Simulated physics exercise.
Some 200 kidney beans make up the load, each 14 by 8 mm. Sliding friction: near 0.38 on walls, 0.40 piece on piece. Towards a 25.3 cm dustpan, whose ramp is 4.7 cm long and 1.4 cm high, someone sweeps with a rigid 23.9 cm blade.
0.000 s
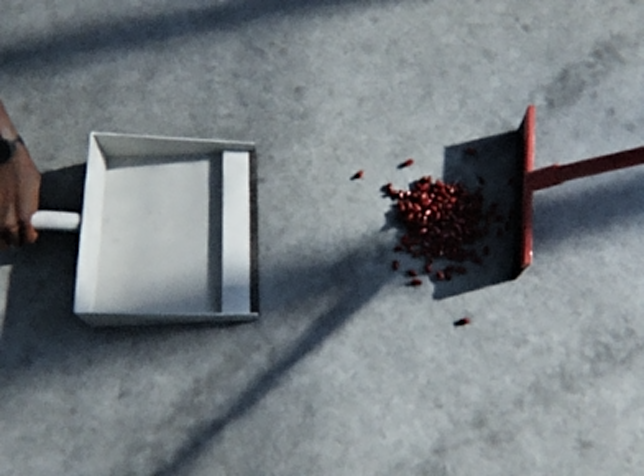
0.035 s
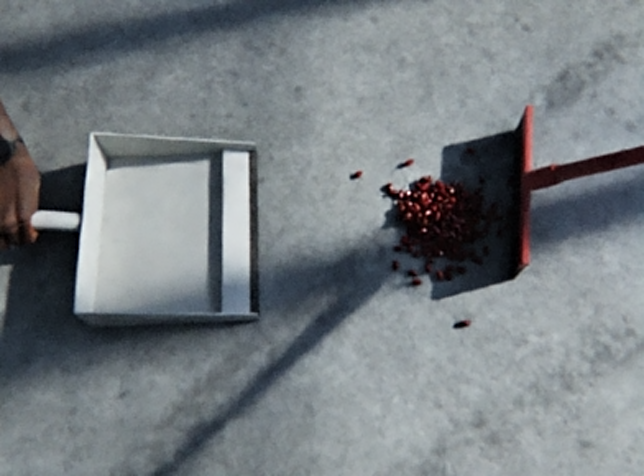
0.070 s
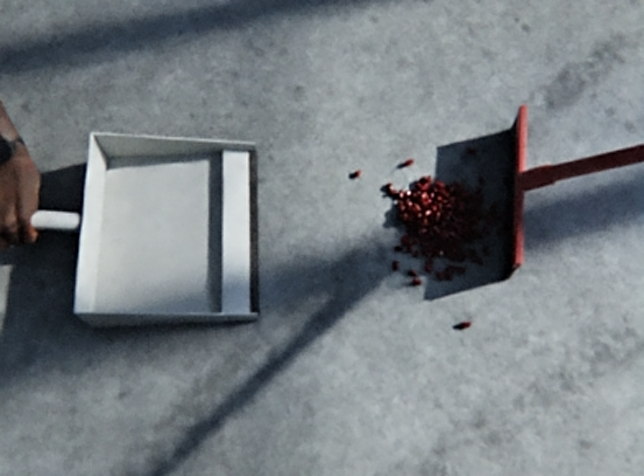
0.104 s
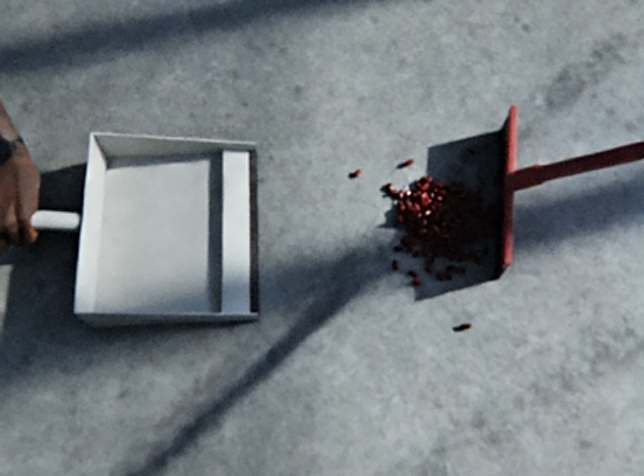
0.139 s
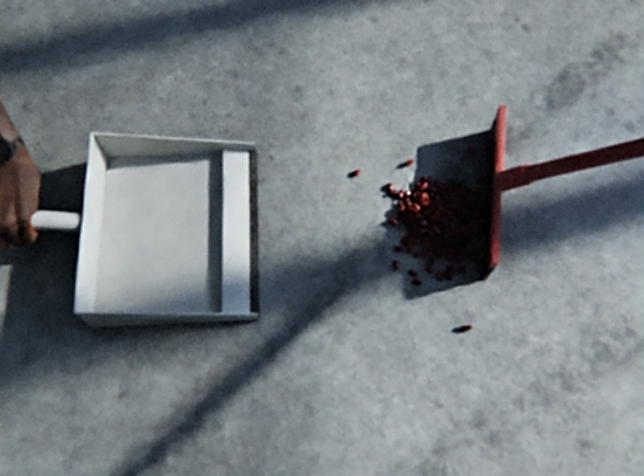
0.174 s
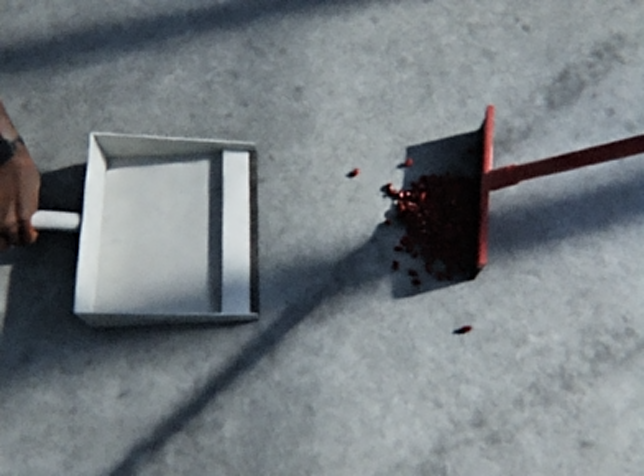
A red blade on a long handle slides left across a gray floor into a loose pile of dark red beans, bunching them slightly leftward, while a hand at left holds a pale dustpan still, its open side facing them.
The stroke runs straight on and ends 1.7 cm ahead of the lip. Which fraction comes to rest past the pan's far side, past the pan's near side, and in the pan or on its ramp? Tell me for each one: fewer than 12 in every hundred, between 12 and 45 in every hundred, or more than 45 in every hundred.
In order: Far side: I predict a minor share of the load; near side: I predict a minor share of the load; pan: I predict a mid-range share of the load.
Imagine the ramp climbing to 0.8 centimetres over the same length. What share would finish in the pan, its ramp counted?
I'd expect close to 30 per cent.
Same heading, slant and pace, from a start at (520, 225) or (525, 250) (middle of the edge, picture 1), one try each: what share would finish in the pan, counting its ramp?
Around 25 percent, then around 15 percent.
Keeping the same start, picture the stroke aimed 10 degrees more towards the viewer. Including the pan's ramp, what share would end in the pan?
In that case around 20 per cent.
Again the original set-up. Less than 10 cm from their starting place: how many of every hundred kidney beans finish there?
Roughly 0 in a hundred.
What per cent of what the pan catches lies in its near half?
About 40 %.
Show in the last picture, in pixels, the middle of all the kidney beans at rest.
Centre at rest, approx.: (263, 210) px.
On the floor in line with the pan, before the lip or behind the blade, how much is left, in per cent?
65 %.
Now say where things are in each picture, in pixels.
The first frame shows blade from (525, 264) to (529, 112), moved 0.0 cm, 0 of the pieces shifted so far; middle of the pieces at (444, 218); pan at (165, 235).
The second frame shows blade from (523, 264) to (527, 112), moved 0.3 cm, 0 of the pieces shifted so far; middle of the pieces at (444, 218).
The third frame shows blade from (517, 264) to (522, 112), moved 1.1 cm, 5 of the pieces shifted so far; middle of the pieces at (444, 218).
The fourth frame shows blade from (506, 264) to (512, 112), moved 2.5 cm, 10 of the pieces shifted so far; middle of the pieces at (439, 219).
The fifth frame shows blade from (494, 264) to (501, 112), moved 4.1 cm, 49 of the pieces shifted so far; middle of the pieces at (439, 219).
The sixth frame shows blade from (481, 264) to (489, 112), moved 5.7 cm, 107 of the pieces shifted so far; middle of the pieces at (437, 219); pan at (165, 235). The blade's pace is about 0.46 m/s, heading 2 degrees away from the viewer's side.
Then, at 0.46 s, middle of the blade 18 cm from the lip; 0 % over the lip, far side 0 %, near side 0 %.
After 0.66 s, middle of the blade 9 cm from the lip; 0 % over the lip, far side 5 %, near side 5 %.
After 0.97 s, middle of the blade 4 cm from the lip; 25 % over the lip, far side 10 %, near side 5 %.
At rest (2.2 s), far side 10 %, near side 5 %, pan 25 %, in front of the lip or behind the blade 65 %.
